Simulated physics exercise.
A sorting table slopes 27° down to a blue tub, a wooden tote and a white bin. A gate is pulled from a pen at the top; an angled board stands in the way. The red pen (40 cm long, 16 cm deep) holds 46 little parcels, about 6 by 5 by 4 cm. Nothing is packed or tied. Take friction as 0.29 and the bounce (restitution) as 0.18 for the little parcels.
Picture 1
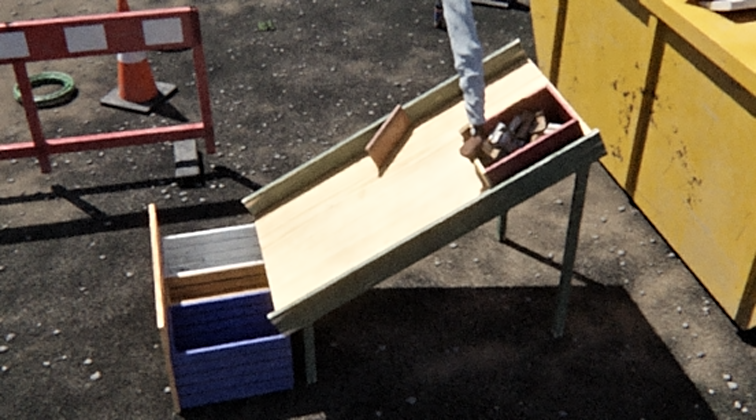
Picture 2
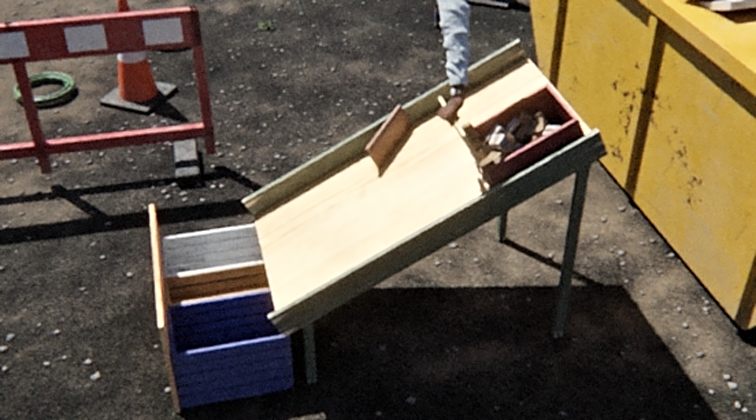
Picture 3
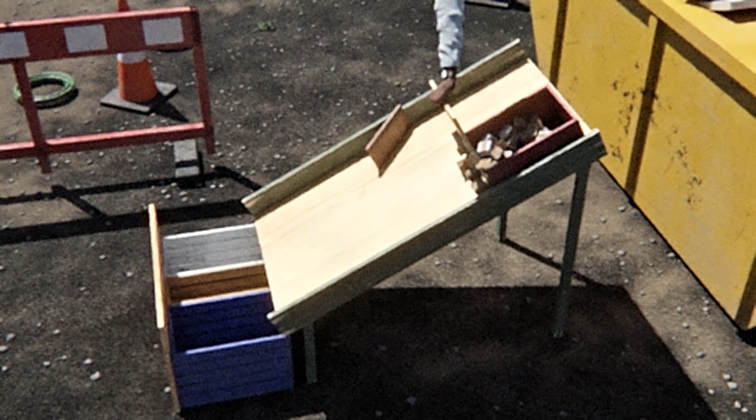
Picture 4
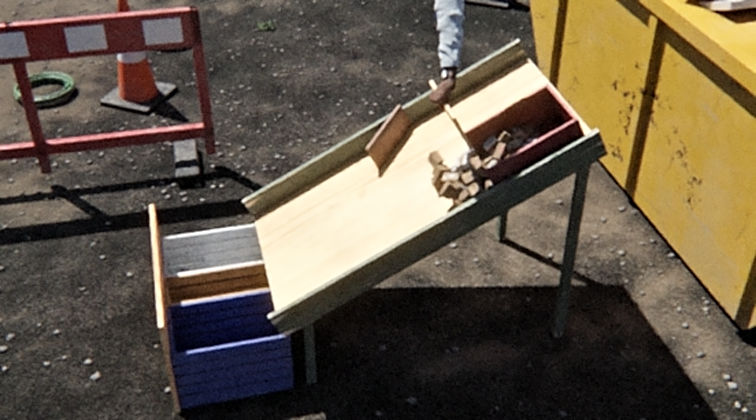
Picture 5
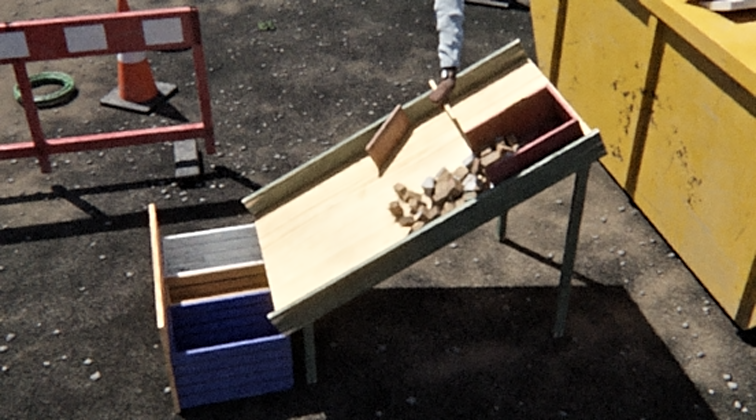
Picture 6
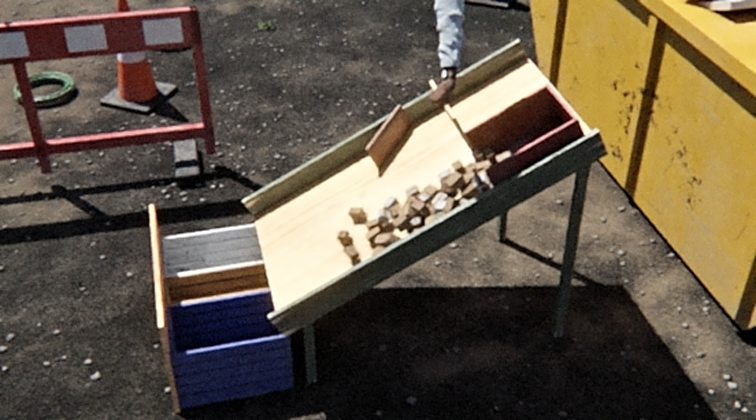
At the start, a hand reaches to the gate of a red pen full of small brown blocks atop a sloping board. The hand pulls the gate aside and stays at the far edge, while the blocks slide out and spread down the slope toward the lower left, along the near side.
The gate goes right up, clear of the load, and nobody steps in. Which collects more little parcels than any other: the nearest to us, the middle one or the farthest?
The nearest one, the blue tub, gets the most.
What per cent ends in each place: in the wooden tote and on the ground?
Roughly 15 and 0 per cent.
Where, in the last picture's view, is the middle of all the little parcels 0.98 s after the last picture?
Around (194, 360).
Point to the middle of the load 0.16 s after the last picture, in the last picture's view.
Near (391, 229).
Then, 0.16 s after the last picture, 46 on the slope.
Then, 0.35 s after the last picture, 7 in the blue tub, 1 in the wooden tote, 34 on the slope and 4 in the air.
Then, 0.63 s after the last picture, 25 in the blue tub, 4 in the wooden tote, 10 on the slope and 7 in the air.
Outcome (0.98 s after the last picture), 40 in the blue tub and 6 in the wooden tote.
